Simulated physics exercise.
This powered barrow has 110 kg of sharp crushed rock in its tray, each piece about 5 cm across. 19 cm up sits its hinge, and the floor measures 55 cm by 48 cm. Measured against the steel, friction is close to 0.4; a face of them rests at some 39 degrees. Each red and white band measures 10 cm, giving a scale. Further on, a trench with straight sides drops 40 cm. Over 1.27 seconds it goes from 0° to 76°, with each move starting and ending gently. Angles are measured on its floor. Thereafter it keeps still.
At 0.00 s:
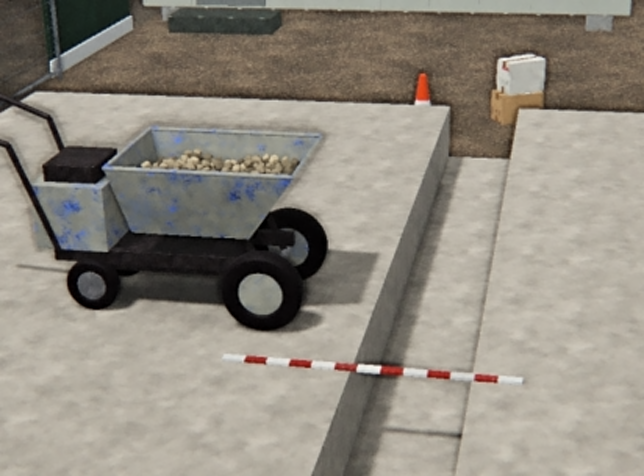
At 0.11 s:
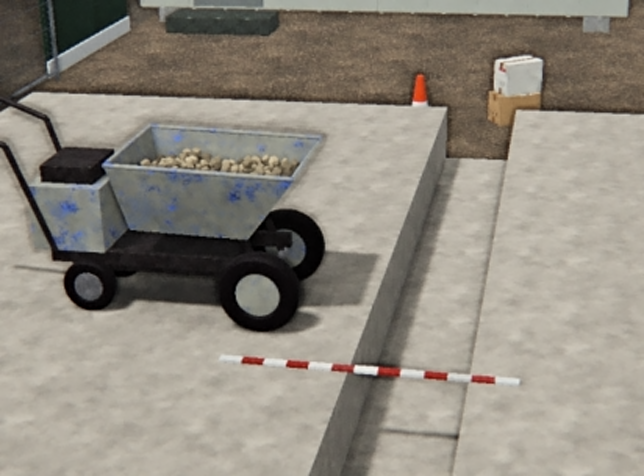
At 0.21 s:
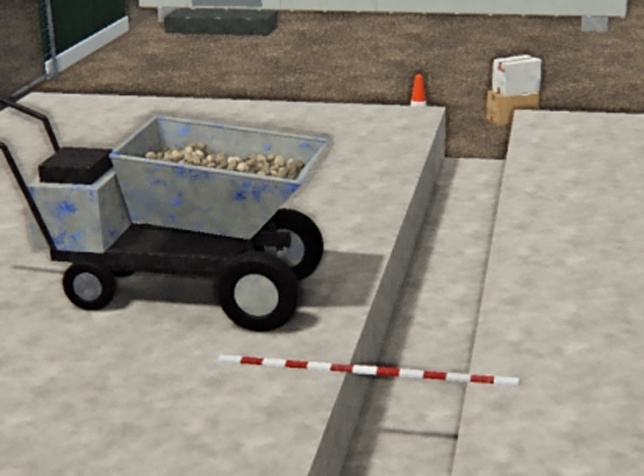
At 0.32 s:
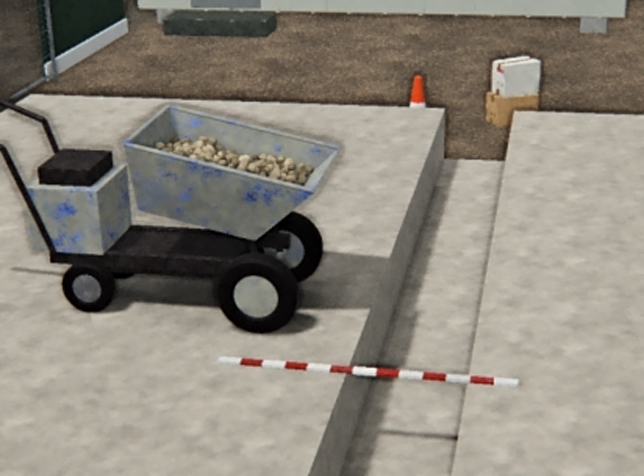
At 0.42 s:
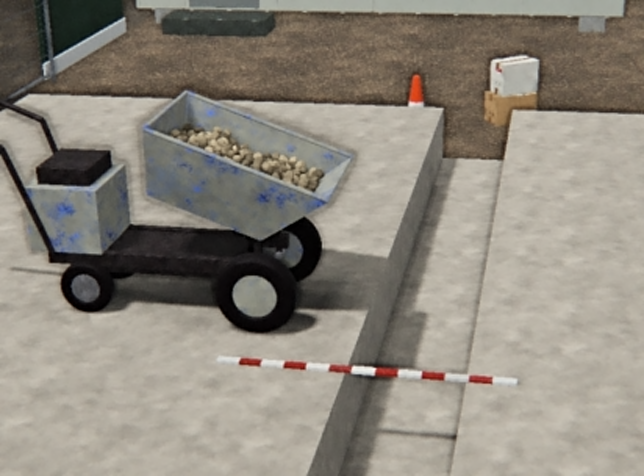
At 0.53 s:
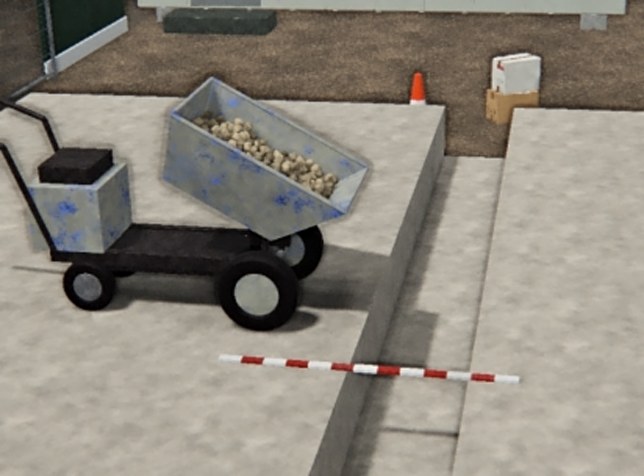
Blue-flecked grey tray of pale stones on a powered barrow tilting steadily forward to the right, beside a straight-sided trench.
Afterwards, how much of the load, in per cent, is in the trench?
About 100 per cent.
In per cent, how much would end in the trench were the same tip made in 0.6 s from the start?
My guess is near 85 percent.
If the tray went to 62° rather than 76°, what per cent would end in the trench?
It would be near 25 per cent.
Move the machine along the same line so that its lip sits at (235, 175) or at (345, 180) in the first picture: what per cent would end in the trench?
The first gives about 75 percent and the second about 75 percent.
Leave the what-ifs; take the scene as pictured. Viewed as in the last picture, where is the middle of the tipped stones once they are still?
The middle should be near (437, 375).
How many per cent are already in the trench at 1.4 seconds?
Roughly 25% by that time.
After 0.9 s the floor is at 64°; 100 % in the tray; the foremost stones are at (381, 260).
After 1.4 s the floor is at 76°; 76 % in the tray, 24 % in the trench; the foremost stones are at (473, 367).
After 1.7 s the floor is at 76°; 40 % in the tray, 60 % in the trench; the foremost stones are at (475, 365).
After 3.7 s the floor is at 76°; 0 % in the tray, 100 % in the trench; the foremost stones are at (475, 360).
